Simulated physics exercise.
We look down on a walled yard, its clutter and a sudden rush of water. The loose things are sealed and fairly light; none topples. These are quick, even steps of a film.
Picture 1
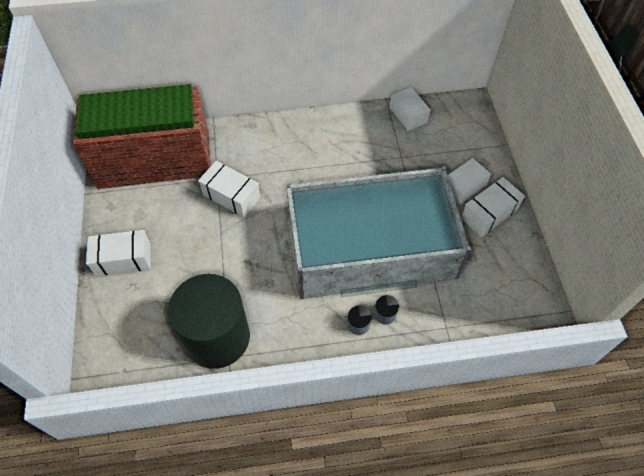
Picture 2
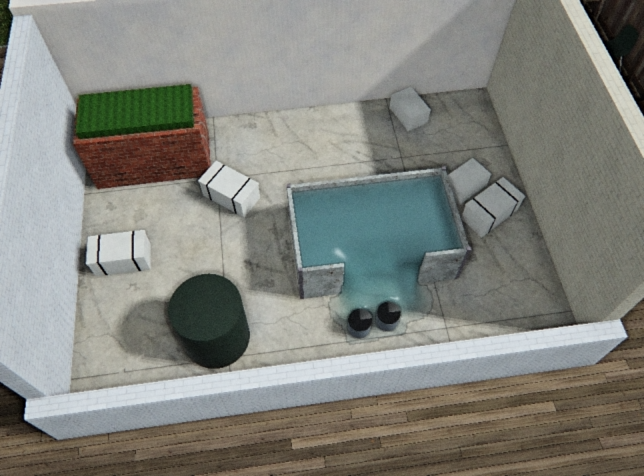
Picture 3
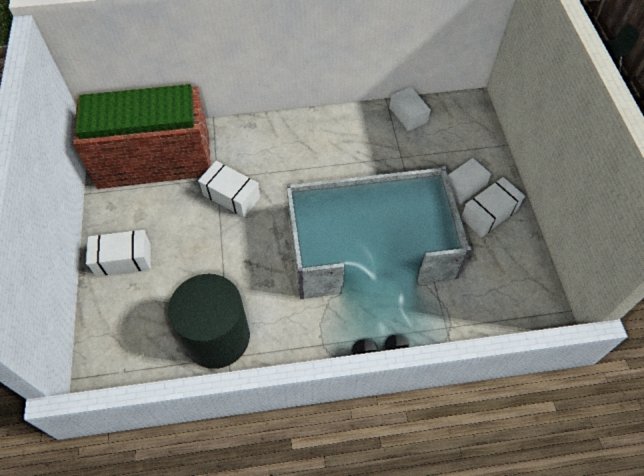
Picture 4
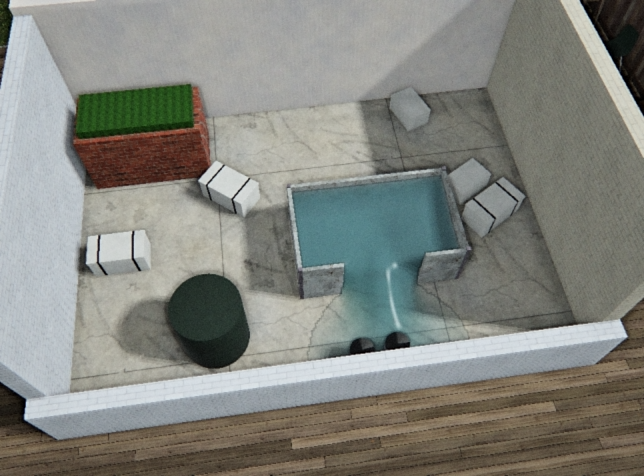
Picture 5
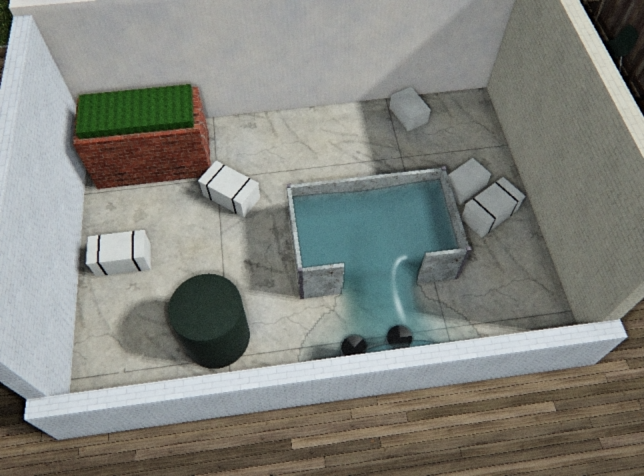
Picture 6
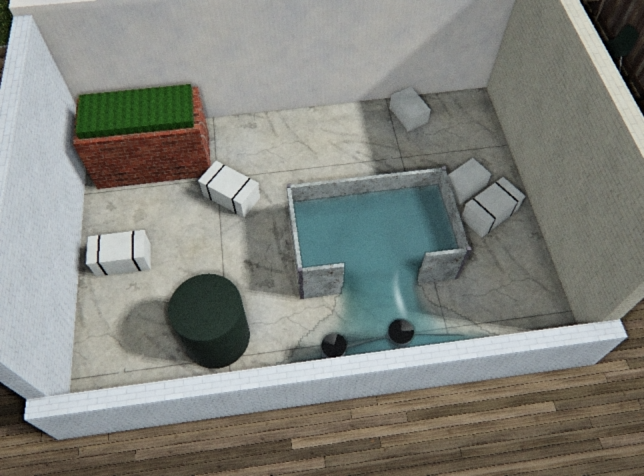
A walled yard with a pale, cracked stone floor is seen from high above, with wooden planks outside its low front wall. A grass-topped brick block stands at the back left, strapped white boxes sit left and right, a dark green cylinder stands in front, and two small dark pails rest before a grey-walled pool. The pool's front wall opens, water rushes out, sweeps the pails forward to the low wall, and they drift apart.
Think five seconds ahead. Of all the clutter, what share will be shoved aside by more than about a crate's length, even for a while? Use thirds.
It is at least two thirds.
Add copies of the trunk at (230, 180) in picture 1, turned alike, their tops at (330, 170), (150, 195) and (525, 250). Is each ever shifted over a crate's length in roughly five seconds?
As listed: Short of that, never so far, yes.
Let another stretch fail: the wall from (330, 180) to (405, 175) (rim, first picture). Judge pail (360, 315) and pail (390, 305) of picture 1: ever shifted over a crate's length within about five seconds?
One after the other: No, less than that.
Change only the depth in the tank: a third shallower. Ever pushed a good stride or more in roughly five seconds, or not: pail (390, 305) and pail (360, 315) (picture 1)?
One after the other: Swept aside, pushed that far.
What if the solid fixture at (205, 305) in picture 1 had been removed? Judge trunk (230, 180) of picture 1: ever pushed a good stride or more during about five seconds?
Verdict: Short of that.
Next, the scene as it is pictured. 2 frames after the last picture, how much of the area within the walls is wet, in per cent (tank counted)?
Roughly 20 per cent.
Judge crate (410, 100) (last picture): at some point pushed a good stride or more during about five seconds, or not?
Answer: Never so far.
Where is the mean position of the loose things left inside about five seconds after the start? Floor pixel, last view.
Close to (352, 158).
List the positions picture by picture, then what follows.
The first frame shows a pail at (360, 316) rests on the ground; a pail at (388, 306), on the bottom; 0 of 7 have shifted.
The second frame shows a pail at (360, 319) rests on the ground, close to its start; a pail at (389, 312), on the bottom, close to its start; 1 of 7 have shifted.
The third frame shows a pail at (365, 351) rests on the ground, a stride from its start; a pail at (397, 346), on the bottom, a stride from its start; 2 of 7 have shifted.
The fourth frame shows a pail at (362, 350), afloat, a stride from its start; a pail at (398, 344) floats, a stride from its start; 2 of 7 have shifted.
The fifth frame shows a pail at (354, 347), afloat, a stride from its start; a pail at (400, 337) floats, a stride from its start; 2 of 7 have shifted.
The sixth frame shows a pail at (334, 345) floats, a stride from its start; a pail at (401, 331), afloat, a stride from its start; 2 of 7 have shifted.
A moment on, 1 of 7 are well off their spots; 2 afloat.
Next, 2 of 7 are well off their spots; 1 afloat.
Later, 3 of 7 are well off their spots; 3 afloat.
In the end, 6 of 7 are well off their spots, and 6 have been at some point; 4 afloat.
